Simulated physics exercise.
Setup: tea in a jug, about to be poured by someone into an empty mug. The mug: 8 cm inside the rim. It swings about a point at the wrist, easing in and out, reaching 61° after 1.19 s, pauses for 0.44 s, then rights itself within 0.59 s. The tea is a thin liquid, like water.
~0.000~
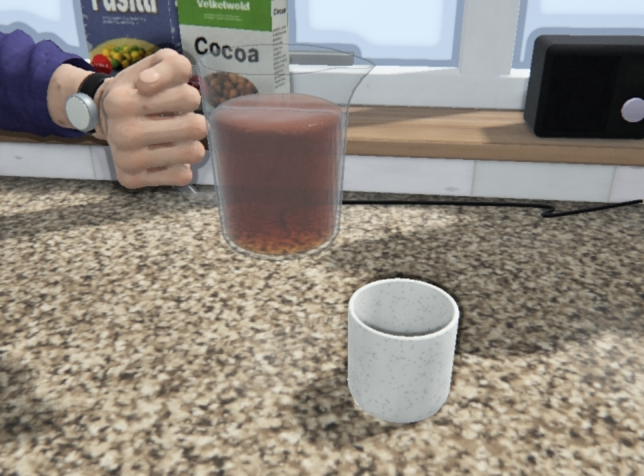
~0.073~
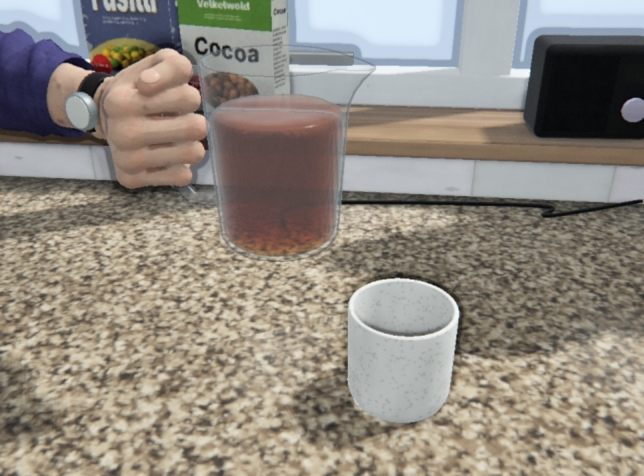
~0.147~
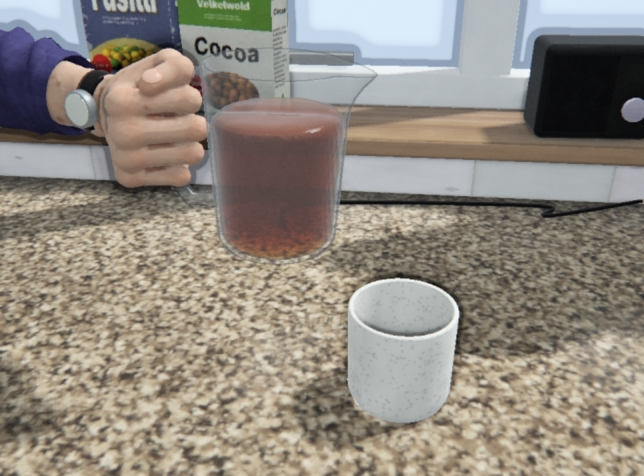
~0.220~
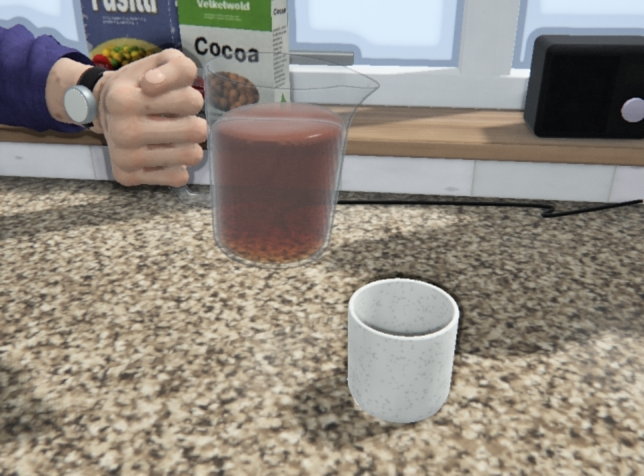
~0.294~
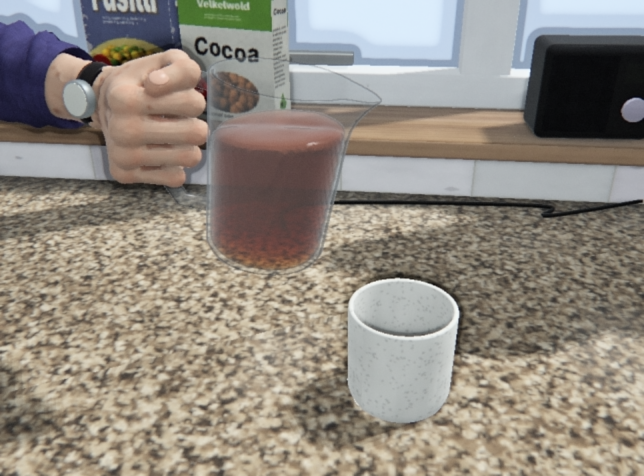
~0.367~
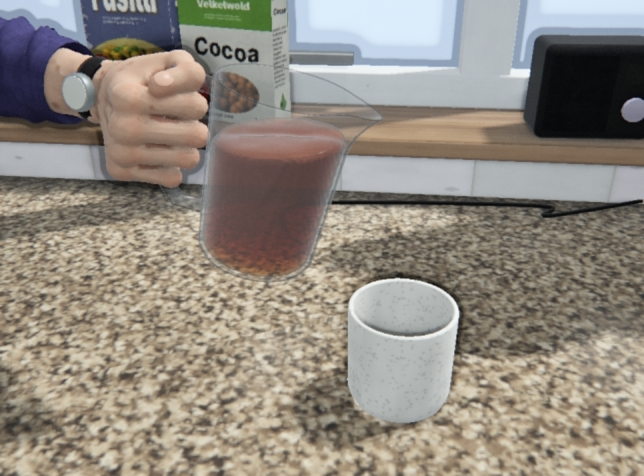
On a speckled kitchen counter, a hand gradually tilts a jug of tea rightward near a mug.
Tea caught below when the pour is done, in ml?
270 ml.
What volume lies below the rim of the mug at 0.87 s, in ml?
I'd put it around 10 ml.
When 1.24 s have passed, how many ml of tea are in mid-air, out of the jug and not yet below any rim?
40 ml, approximately.
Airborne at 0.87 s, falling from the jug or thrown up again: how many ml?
Estimate: Near 25 ml.
By 0.87 s the tilt is 51° and the mug has 10 ml, the jug 665 ml, and 0 ml is on the worktop.
By 1.24 s the tilt is 61° and the mug has 125 ml, the jug 535 ml, and 5 ml is on the worktop.
By 1.62 s the tilt is 61° and the mug has 235 ml, the jug 430 ml, and 15 ml is on the worktop.
By 2.04 s the tilt is 13° and the mug has 270 ml, the jug 410 ml, and 20 ml is on the worktop.
At rest the mug has 270 ml, the jug 410 ml, and 20 ml is on the worktop.
